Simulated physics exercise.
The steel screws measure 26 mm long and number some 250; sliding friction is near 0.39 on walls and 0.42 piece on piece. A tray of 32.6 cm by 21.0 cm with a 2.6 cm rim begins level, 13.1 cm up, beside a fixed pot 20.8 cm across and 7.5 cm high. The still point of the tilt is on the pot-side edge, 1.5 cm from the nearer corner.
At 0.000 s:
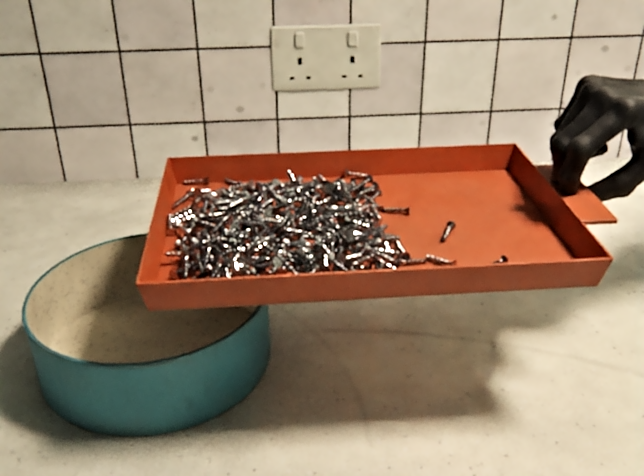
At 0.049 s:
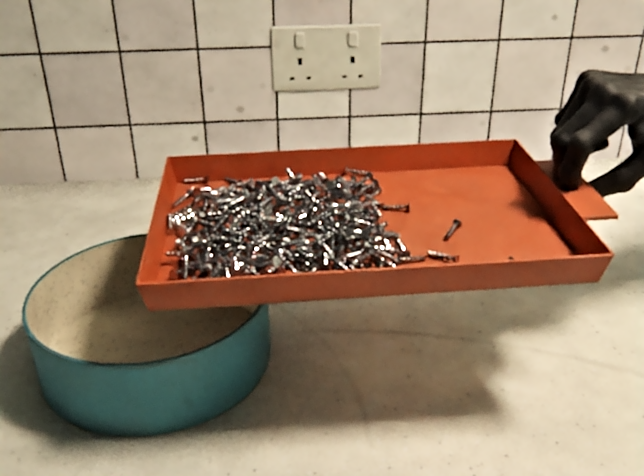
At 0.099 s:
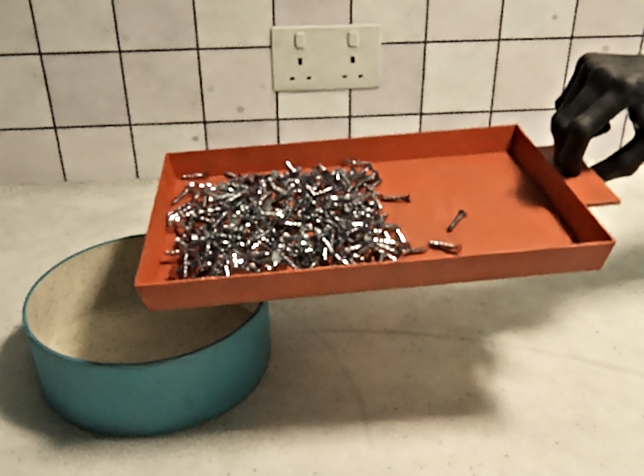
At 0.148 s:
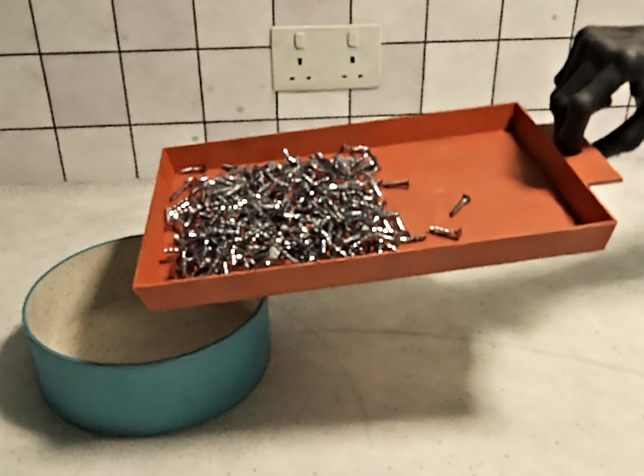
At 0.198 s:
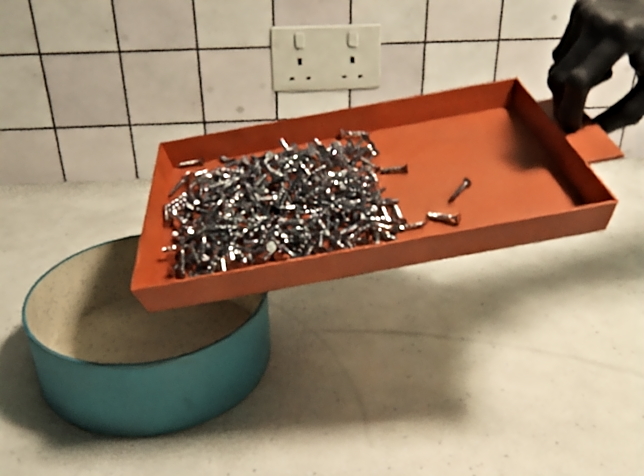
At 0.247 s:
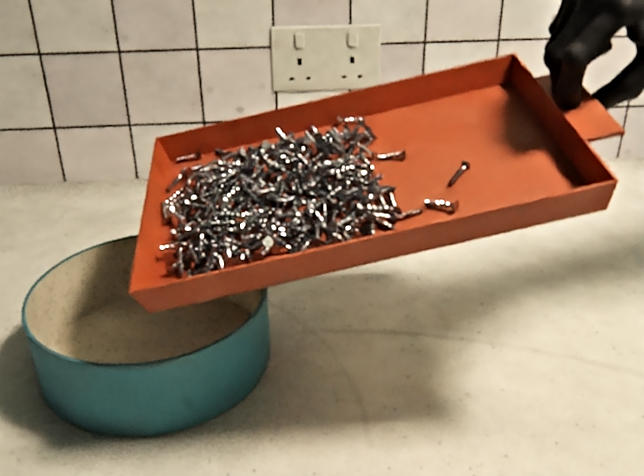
A dark, black-looking hand grips the tab at the right end of a shallow orange-red tray, above a pale worktop seen from the front and slightly above. Small silvery screws lie heaped across the tray's left half, with a few loose ones to the right, beside a teal pot at lower left and a double socket on white tiles behind. The hand steadily raises the tray's right end, slanting it down leftward, while the heap stays bunched and the view stays still.
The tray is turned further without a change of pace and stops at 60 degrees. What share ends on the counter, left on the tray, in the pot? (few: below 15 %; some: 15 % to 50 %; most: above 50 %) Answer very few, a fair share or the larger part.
Counter: A fair share, tray: The larger part, pot: Very few.
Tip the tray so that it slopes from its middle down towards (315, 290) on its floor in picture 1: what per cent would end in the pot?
Some 0 per cent.
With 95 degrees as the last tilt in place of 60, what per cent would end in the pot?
In that case some 10 per cent.
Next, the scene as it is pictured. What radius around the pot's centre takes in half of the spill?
Roughly 16 cm.
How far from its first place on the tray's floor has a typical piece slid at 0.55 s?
About 2 cm.
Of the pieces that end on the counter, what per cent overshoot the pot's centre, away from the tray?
Some 80 per cent.
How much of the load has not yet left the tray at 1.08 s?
Roughly 90 per cent.
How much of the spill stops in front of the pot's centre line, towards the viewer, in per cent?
Roughly 100 per cent.
Then, at 0.55 s, tilt 36 degrees; the tray holds 100 %, the pot 0 %.
After 0.76 s, tilt 52 degrees; the tray holds 100 %, the pot 0 %.
After 1.08 s, tilt 60 degrees; the tray holds 90 %, the pot 0 %.
At rest (2.5 s), counter 25 %, tray 65 %, pot 5 %.
